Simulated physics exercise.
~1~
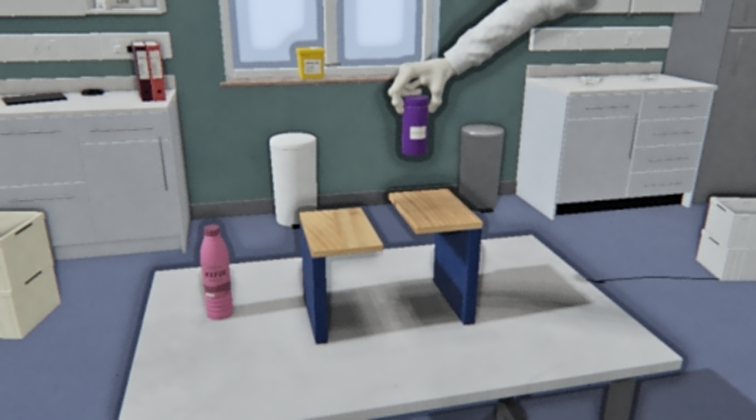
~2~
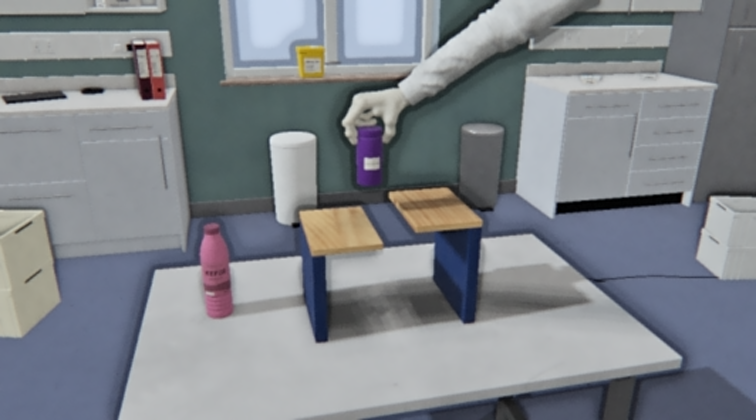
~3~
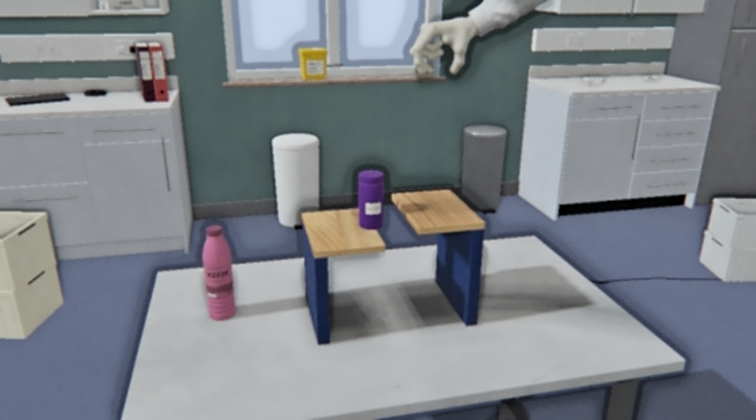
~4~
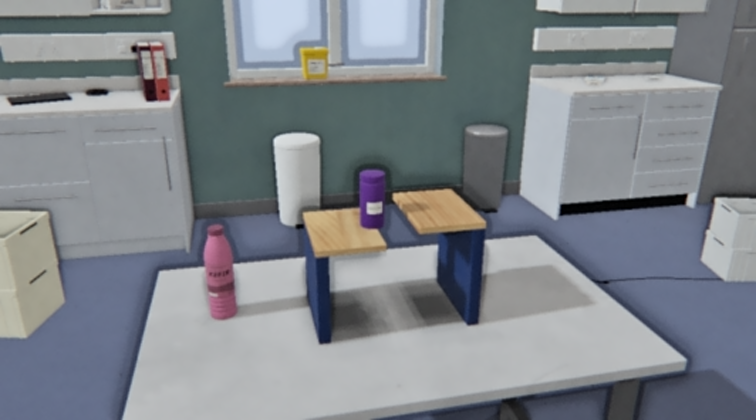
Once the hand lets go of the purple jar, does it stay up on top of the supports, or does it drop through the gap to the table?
The purple jar stays up on top. It is still standing upright there after the hand has gone.
